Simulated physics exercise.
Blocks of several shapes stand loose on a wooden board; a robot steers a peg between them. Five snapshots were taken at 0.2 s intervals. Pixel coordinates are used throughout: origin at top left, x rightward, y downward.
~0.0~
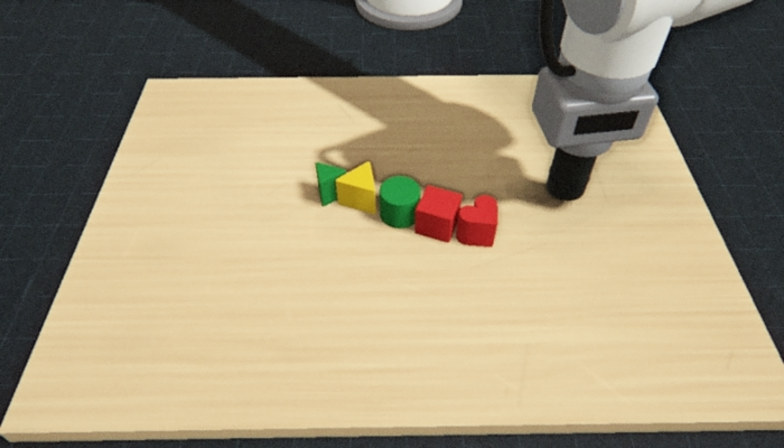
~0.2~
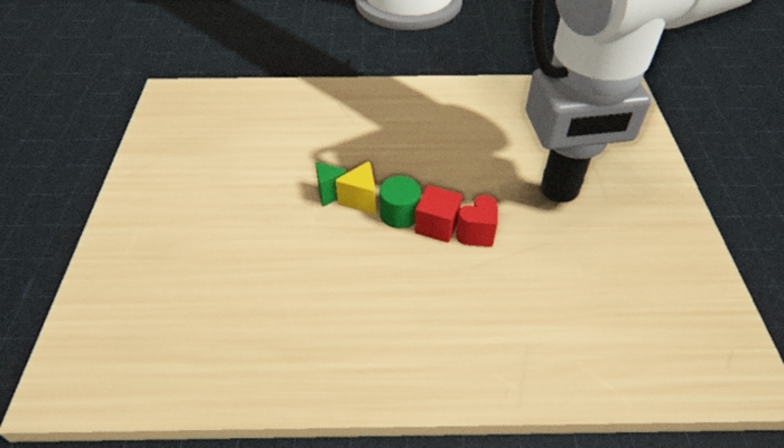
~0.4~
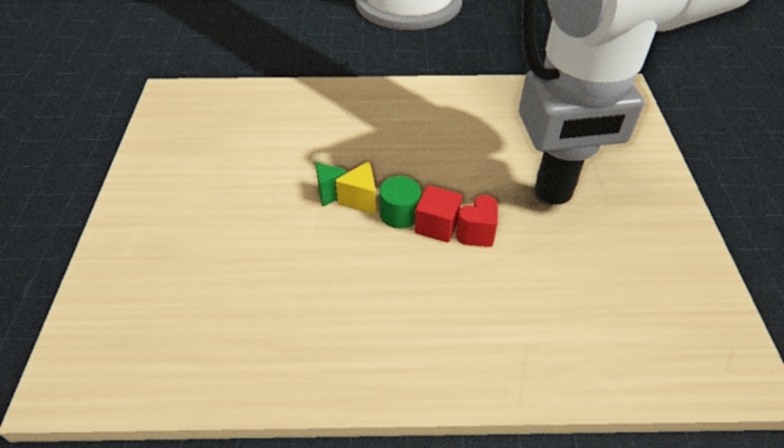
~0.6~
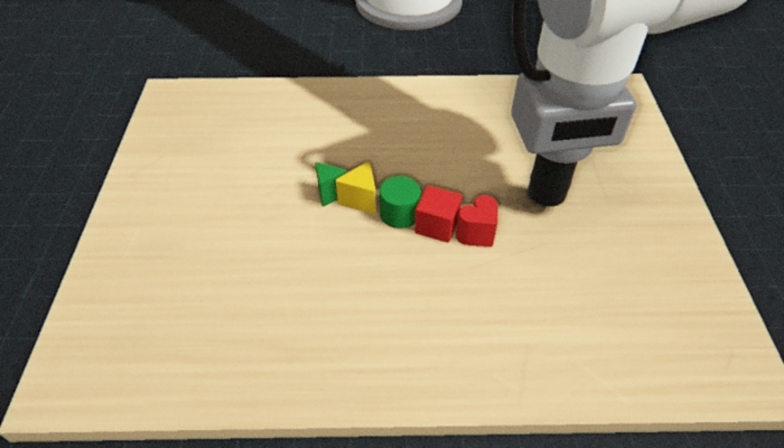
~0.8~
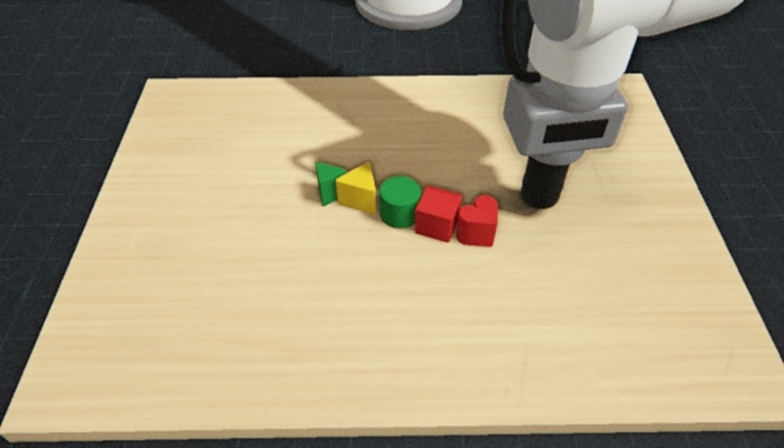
The clip shows five red, green and yellow blocks in a touching row on a wooden board while a robot arm moves its black peg slightly left, toward the red heart-shaped block; the blocks stay still.
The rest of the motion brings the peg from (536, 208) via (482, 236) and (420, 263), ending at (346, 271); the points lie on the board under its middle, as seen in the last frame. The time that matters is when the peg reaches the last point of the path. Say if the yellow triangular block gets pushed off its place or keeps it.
Answer: Unmoved.
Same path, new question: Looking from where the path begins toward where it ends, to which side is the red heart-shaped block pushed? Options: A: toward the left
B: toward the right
A.
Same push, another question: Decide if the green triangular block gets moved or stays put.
It is not moved.
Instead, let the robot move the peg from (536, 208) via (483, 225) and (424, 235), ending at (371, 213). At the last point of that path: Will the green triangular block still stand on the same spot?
I believe not.
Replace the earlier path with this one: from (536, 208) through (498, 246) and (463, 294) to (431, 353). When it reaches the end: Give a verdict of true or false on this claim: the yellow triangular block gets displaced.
Verdict: False.
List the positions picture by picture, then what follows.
Tip of the peg at (565, 188), middles of tops, green triangular block at (327, 171), yellow triangular block at (360, 177), green circular block at (400, 190), red square at (439, 201), red heart-shaped block at (481, 210), in the first picture.
Peg at (559, 190), nothing pushed, in the second picture.
Peg at (553, 192), nothing pushed, in the third picture.
Peg at (547, 194), nothing pushed, in the fourth picture.
Peg at (539, 196), green triangular block at (327, 171), yellow triangular block at (360, 177), green circular block at (400, 190), red square at (439, 201), red heart-shaped block at (481, 210), in the fifth picture.
The first path, step by step. One third of the way, peg at (484, 225); red square at (435, 203), turned 20° clockwise; red heart-shaped block at (455, 230), turned 20° anticlockwise.
Two thirds of the way, peg at (420, 252); green circular block at (391, 184); red square at (419, 207), turned 50° clockwise; red heart-shaped block at (402, 268), turned 75° anticlockwise.
At the end, peg at (345, 260); green triangular block unmoved; yellow triangular block unmoved; green circular block at (391, 183); red square at (419, 207), turned 50° clockwise; red heart-shaped block at (386, 278), turned 100° anticlockwise.
